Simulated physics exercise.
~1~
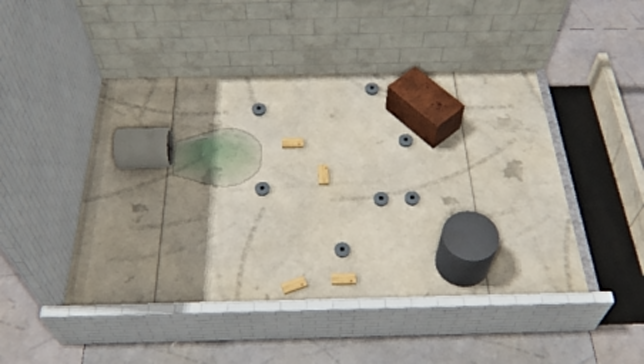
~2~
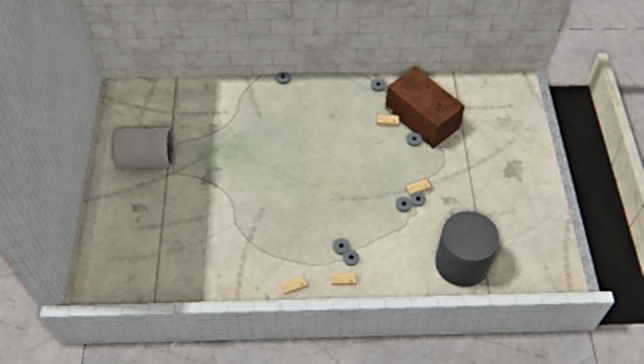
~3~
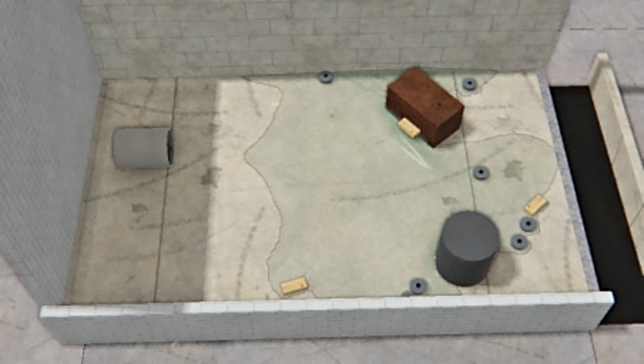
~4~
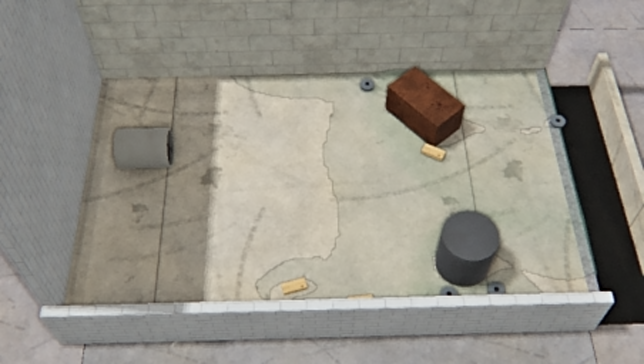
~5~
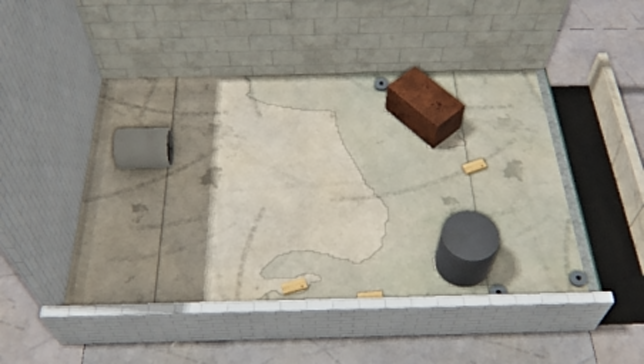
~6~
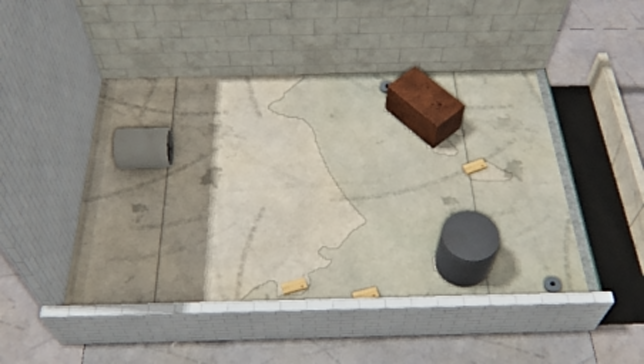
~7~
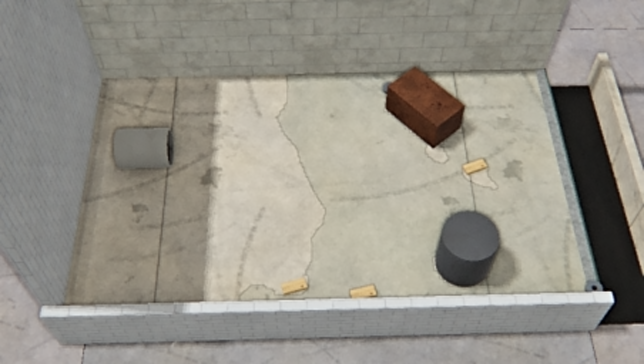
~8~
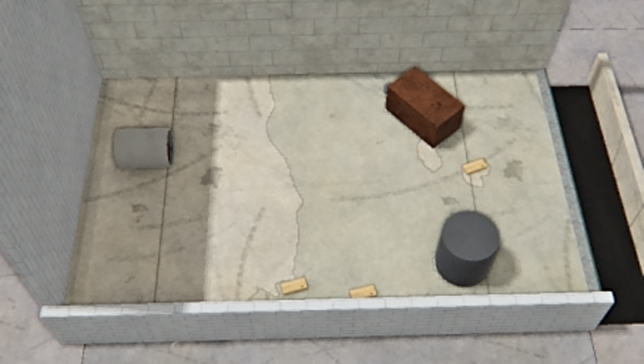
Water poured from a gray pipe and spread across the pale floor, pushing small dark rings and yellow blocks rightward past a brown box and a dark cylinder, until the rings were gone from view and three blocks remained in sight.
